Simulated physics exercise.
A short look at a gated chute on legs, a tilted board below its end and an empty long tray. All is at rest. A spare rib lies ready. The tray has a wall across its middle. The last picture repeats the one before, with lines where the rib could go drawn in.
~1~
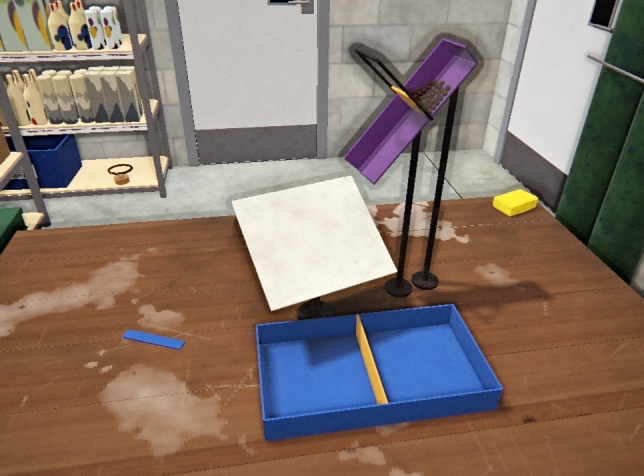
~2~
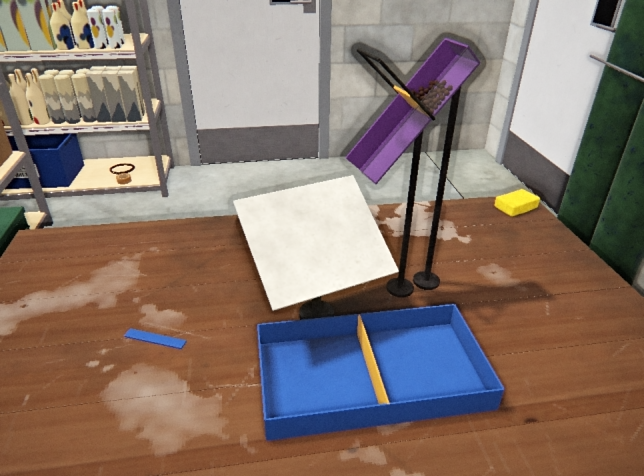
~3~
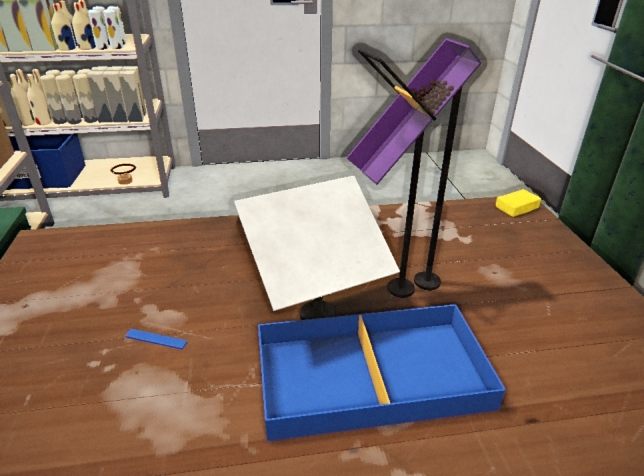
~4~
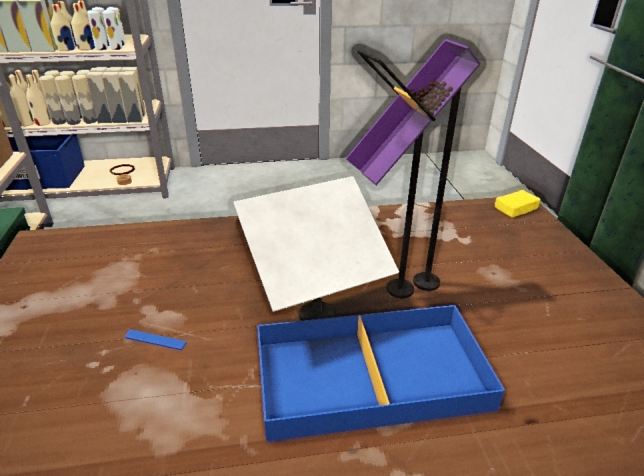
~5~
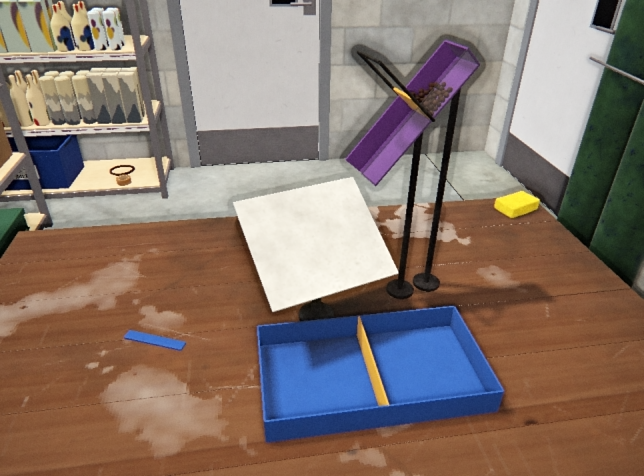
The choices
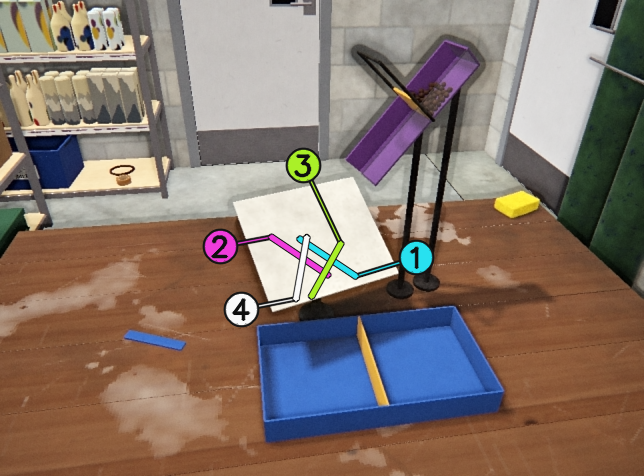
The clip opens on a worn wooden table holding a sloping purple chute on black legs, with small dark pieces behind its gate, above a tilted white board and an empty blue tray with an orange divider. A blue strip lies at left, and nothing visibly moves throughout.
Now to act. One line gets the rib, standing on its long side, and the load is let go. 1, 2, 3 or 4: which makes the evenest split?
2 beats the others.
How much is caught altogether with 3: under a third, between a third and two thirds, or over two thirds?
Over two thirds.
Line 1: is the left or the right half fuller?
More lands on the right.
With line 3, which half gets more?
More lands on the left.
On the marked copy, line 1 from (299, 238) to (355, 276); line 2 from (271, 237) to (327, 274); line 3 from (340, 243) to (311, 296); line 4 from (306, 237) to (295, 298).
If 1 is chosen, of what is caught, a small part in the left half, nearly all in the right.
If 2 is chosen, of what is caught, about half in the left half, about half in the right.
If 3 is chosen, of what is caught, nearly all in the left half, a small part in the right.
If 4 is chosen, of what is caught, nearly all in the left half, a small part in the right.
